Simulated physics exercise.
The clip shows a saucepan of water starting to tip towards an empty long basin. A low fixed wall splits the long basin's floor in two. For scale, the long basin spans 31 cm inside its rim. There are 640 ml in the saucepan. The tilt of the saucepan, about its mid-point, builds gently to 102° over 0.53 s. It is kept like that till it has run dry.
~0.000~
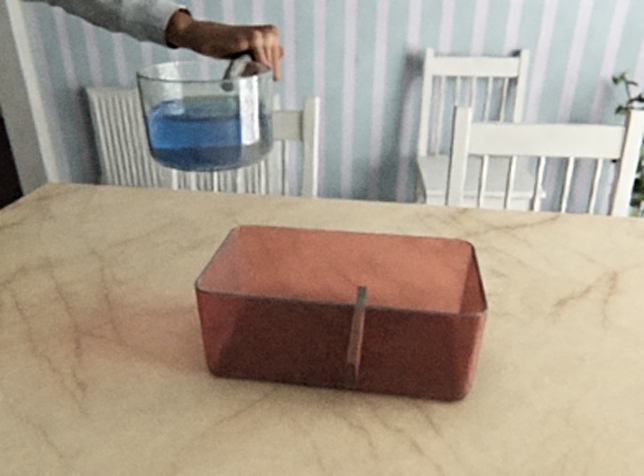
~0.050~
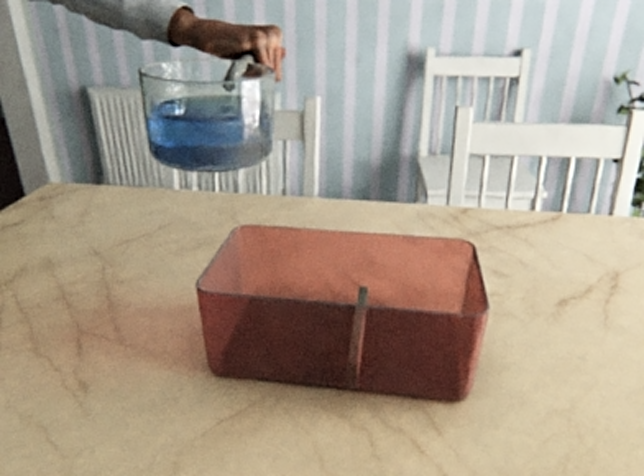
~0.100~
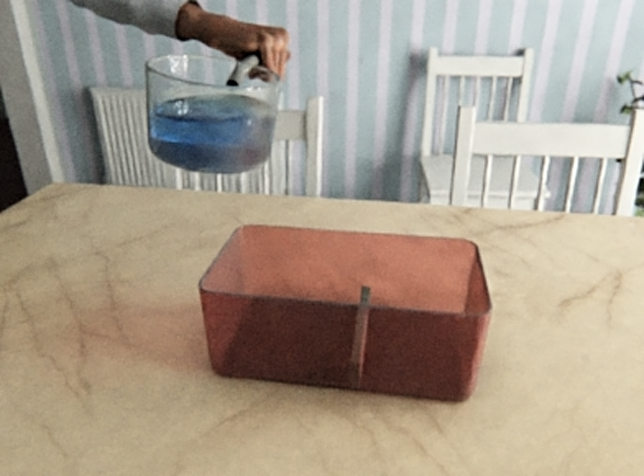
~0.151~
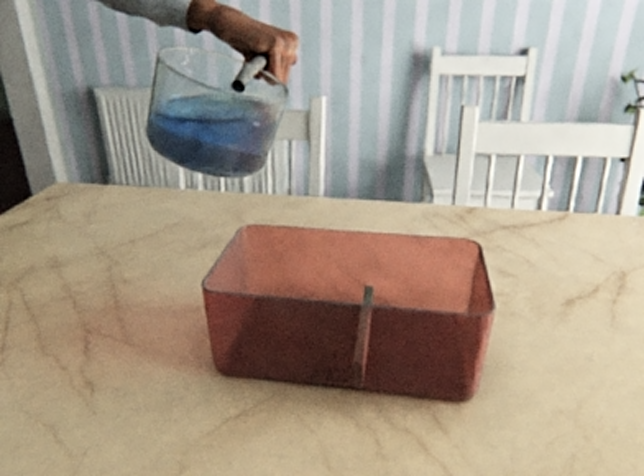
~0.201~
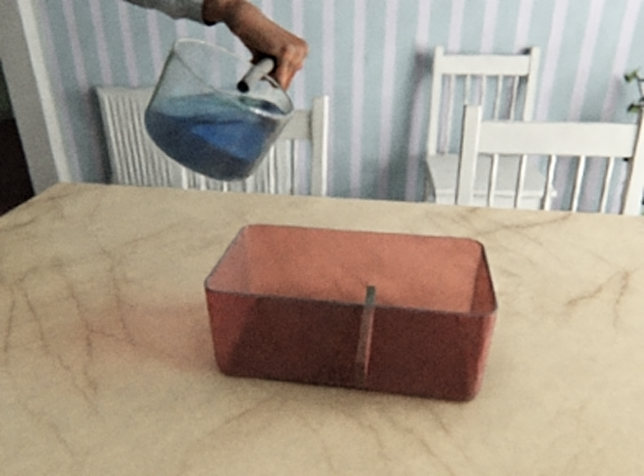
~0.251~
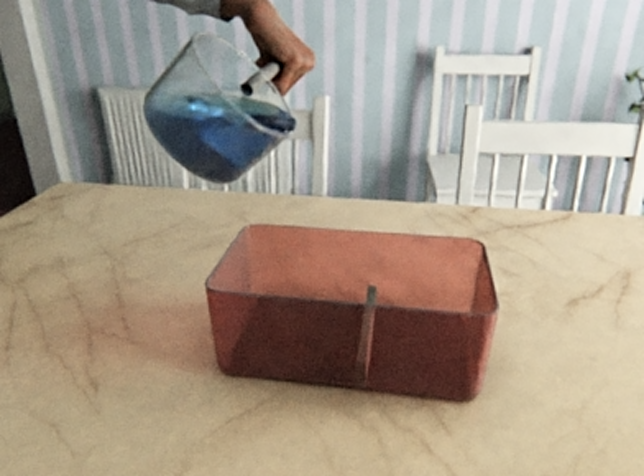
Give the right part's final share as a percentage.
Roughly 7 per cent is past the wall.
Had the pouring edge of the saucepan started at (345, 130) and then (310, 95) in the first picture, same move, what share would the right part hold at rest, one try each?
First 85, then 40 per cent.
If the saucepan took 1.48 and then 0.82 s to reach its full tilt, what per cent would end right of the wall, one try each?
First 15, then 10 per cent.
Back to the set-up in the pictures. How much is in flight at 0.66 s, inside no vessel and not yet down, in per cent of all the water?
About 14 per cent.
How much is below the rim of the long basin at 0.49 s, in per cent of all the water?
Near 16 in a hundred.
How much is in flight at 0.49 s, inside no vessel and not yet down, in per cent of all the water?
Some 48 per cent.
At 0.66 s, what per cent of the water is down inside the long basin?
Some 74 per cent.
Then, 0.49 s in, the tilt is 100° and 37 per cent is still to pour, 15 is left of the wall and 0 right of it.
Then, 0.66 s in, the tilt is 102° and 12 per cent is still to pour, 73 is left of the wall and 1 right of it.
Then, 0.83 s in, the tilt is 102° and 3 per cent is still to pour, 80 is left of the wall and 5 right of it.
Then, 1.03 s in, the tilt is 102° and 0 per cent is still to pour, 86 is left of the wall and 7 right of it.
Finally, 87 per cent lies left of the wall, 7 right of it and 6 outside.
